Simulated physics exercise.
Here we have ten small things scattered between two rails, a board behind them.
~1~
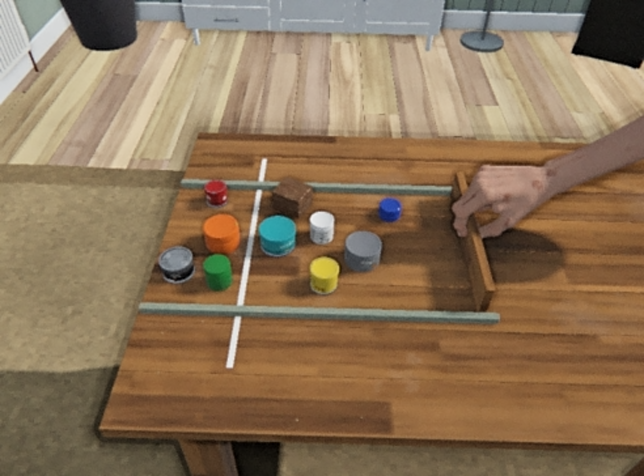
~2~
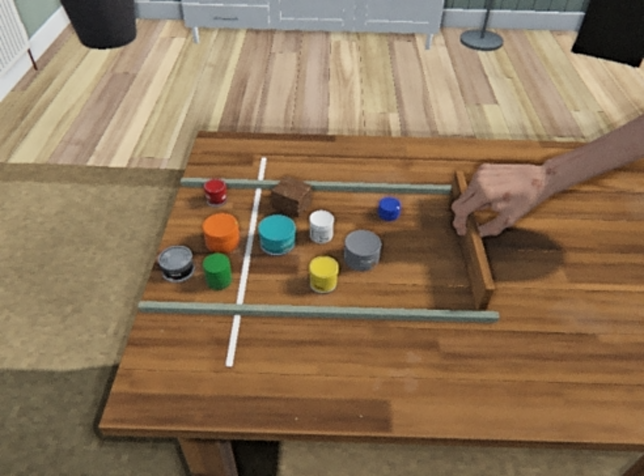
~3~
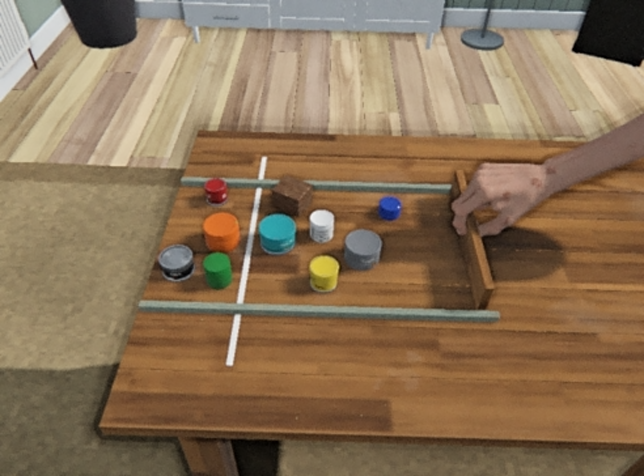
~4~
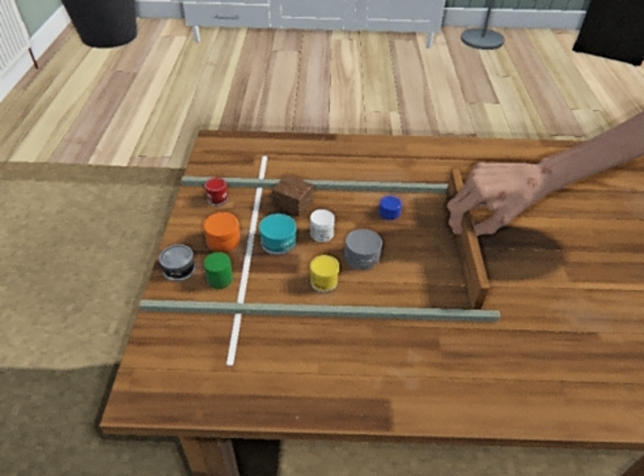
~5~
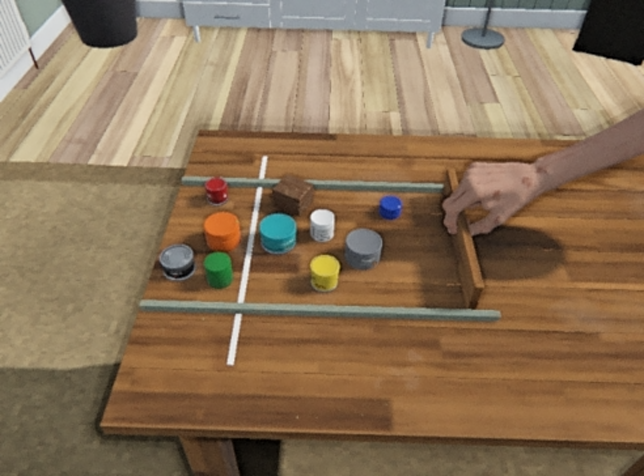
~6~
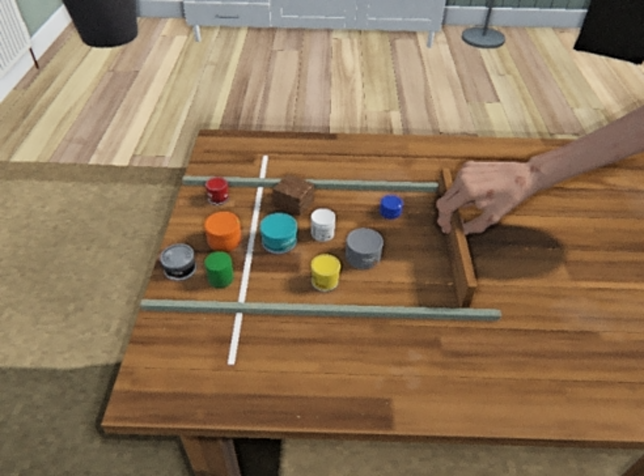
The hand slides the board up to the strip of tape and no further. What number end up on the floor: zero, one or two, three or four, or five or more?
The number that fall off is zero.
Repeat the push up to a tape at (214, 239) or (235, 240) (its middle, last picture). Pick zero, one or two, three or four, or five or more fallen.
The falls would be one to two; not one.
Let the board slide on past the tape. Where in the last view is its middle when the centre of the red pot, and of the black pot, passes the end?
Its middle is around (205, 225) and around (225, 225).
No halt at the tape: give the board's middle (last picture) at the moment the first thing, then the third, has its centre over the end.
First at (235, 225), next at (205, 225).
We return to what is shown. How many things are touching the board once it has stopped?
It touches 4.
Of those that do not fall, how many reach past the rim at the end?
That would be 0.
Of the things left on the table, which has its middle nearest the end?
Foremost is the orange lid.
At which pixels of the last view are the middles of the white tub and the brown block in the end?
First (242, 221), then (232, 191).
Early on, none off yet; black pot at rest near (179, 262); red pot at rest near (218, 191); orange lid at rest near (223, 232).
A while later, none off yet; black pot at rest near (179, 262); red pot at rest near (218, 191); orange lid travelled a little near (214, 232).
Finally, the number that fall off is zero.
